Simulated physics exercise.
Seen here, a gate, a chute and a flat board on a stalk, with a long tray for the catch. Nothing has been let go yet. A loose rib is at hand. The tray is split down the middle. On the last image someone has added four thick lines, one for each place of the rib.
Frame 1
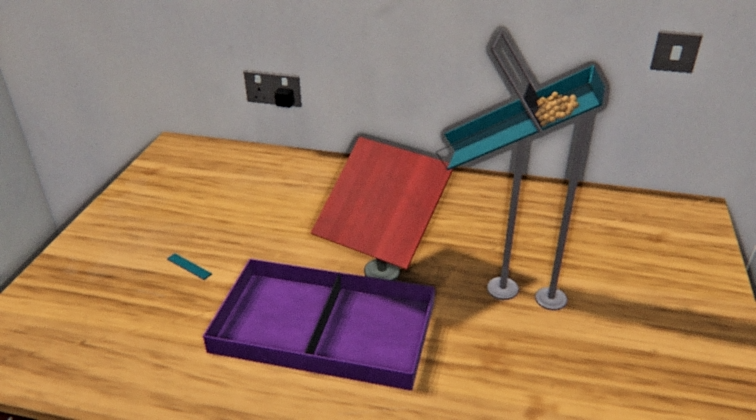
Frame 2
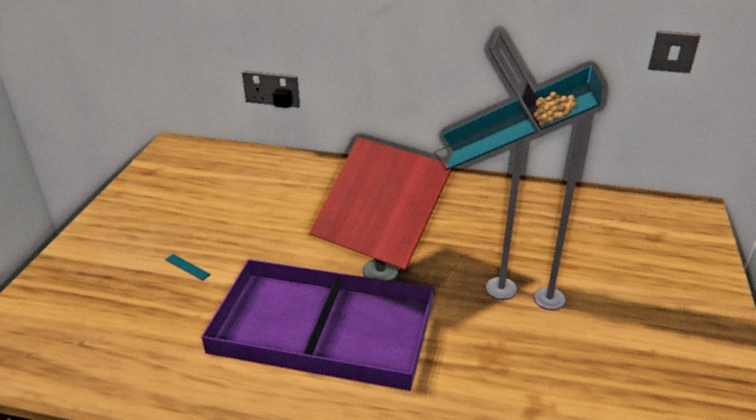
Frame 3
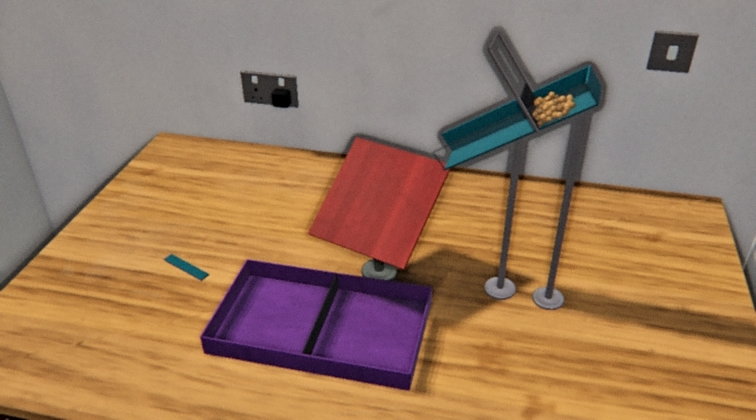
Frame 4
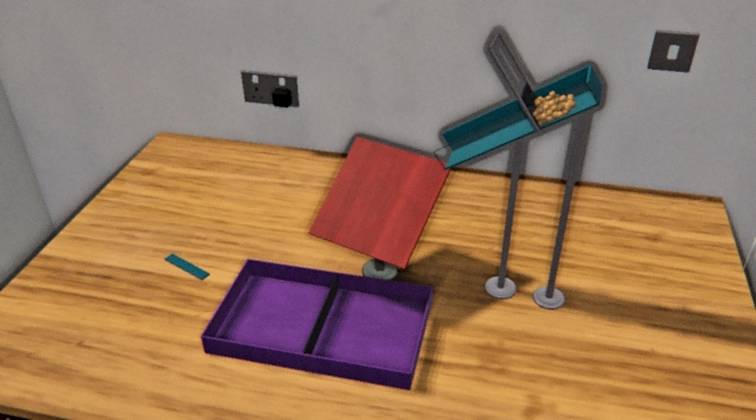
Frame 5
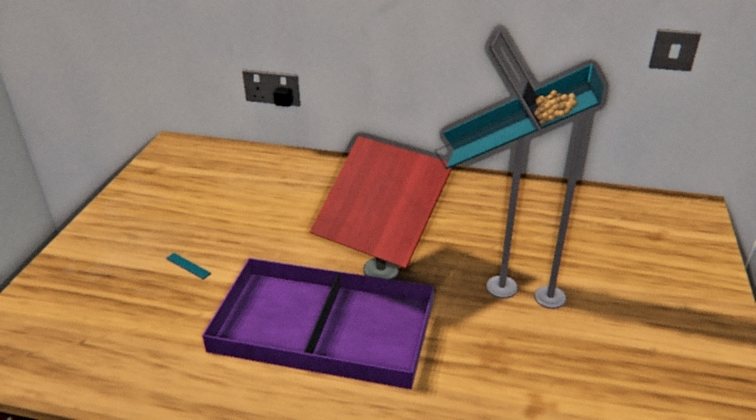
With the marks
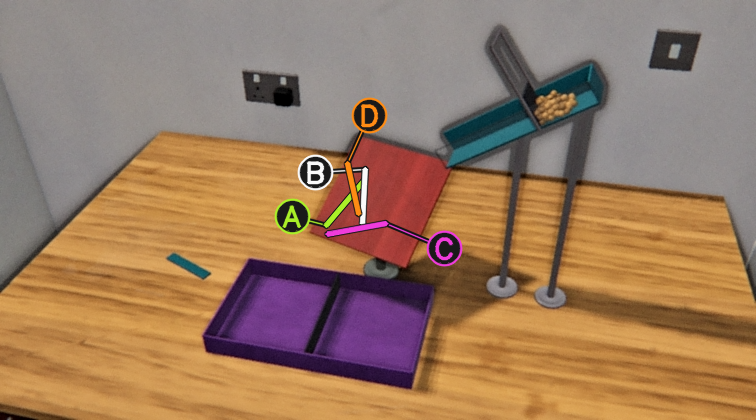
Round wooden beads resting behind a closed gate in a raised teal chute, above a tilted red board and divided purple tray.
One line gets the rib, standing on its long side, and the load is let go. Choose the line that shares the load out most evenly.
D beats the others.
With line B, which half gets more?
More lands on the right.
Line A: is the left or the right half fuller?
More lands on the left.
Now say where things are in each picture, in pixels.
In the first frame, load behind the gate at (552, 109), round wooden beads; lip of the chute at (452, 161), sloping gently.
In the second frame, middle of the board at (380, 199), tilted fairly steeply; middle of its low edge at (355, 251); of its high edge at (404, 150).
In the third frame, front corners of the tray at (201, 337) and (410, 374); front end of its middle wall at (302, 355); gate still shut at (525, 95).
In the fourth frame, middle of the load at (549, 109); lip at (449, 160).
In the fifth frame, middle of the load at (551, 108); lip at (451, 159).
On the marked copy, line A from (364, 180) to (326, 225); line B from (365, 169) to (362, 223); line C from (385, 223) to (328, 234); line D from (347, 163) to (358, 213).
With A, of what is caught, nearly all in the left half, a small part in the right.
With B, of what is caught, a small part in the left half, nearly all in the right.
With C, of what is caught, all in the left half, none in the right.
With D, of what is caught, about a third in the left half, about two thirds in the right.
